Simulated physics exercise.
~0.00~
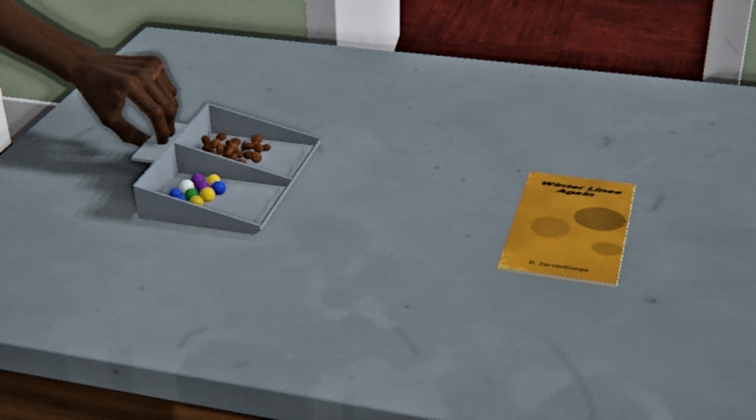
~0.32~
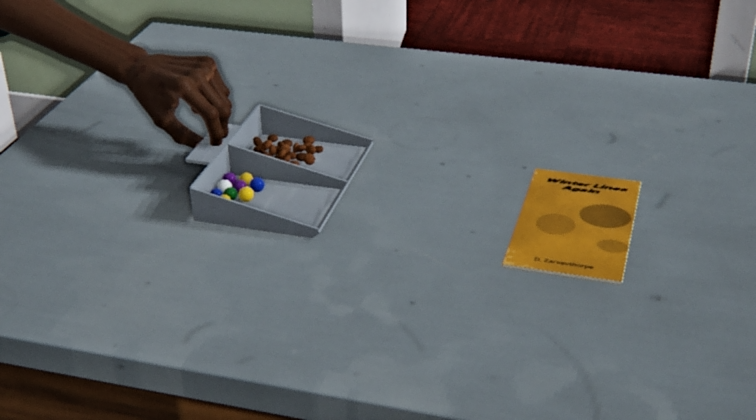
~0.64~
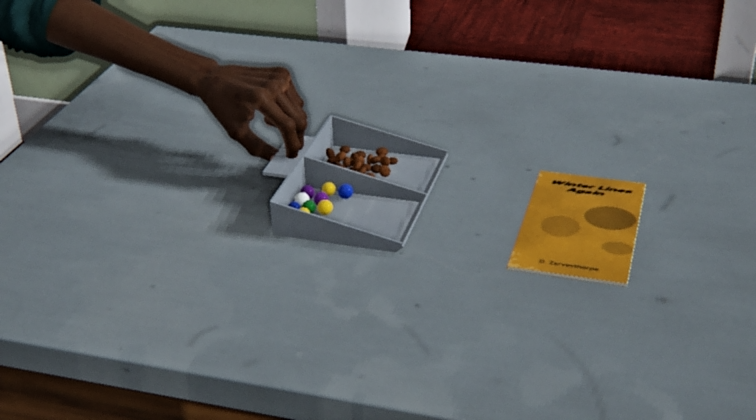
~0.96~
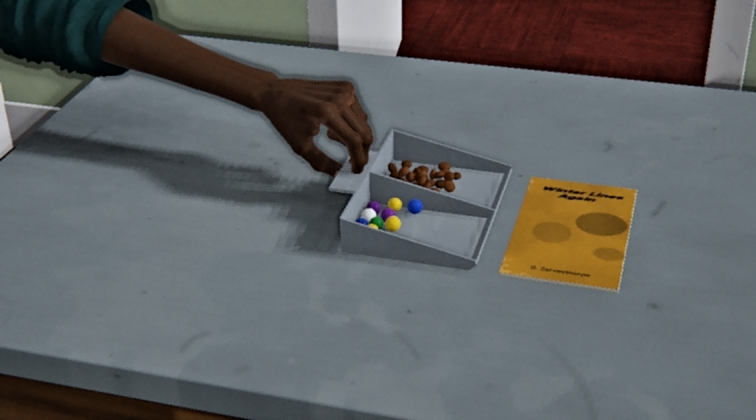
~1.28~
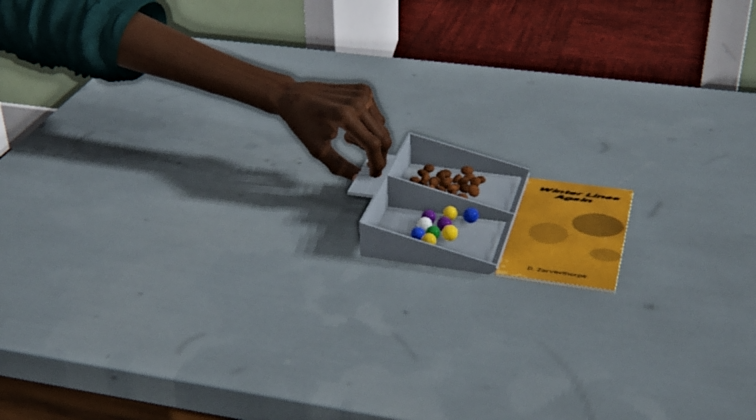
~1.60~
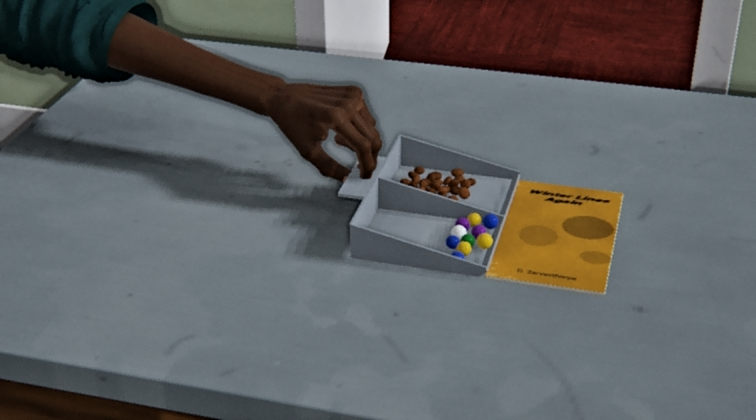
Divided grey tray pushed right by a hand, stopping against a thin yellow book, colourful balls rolling to the front rim, brown pieces staying behind.
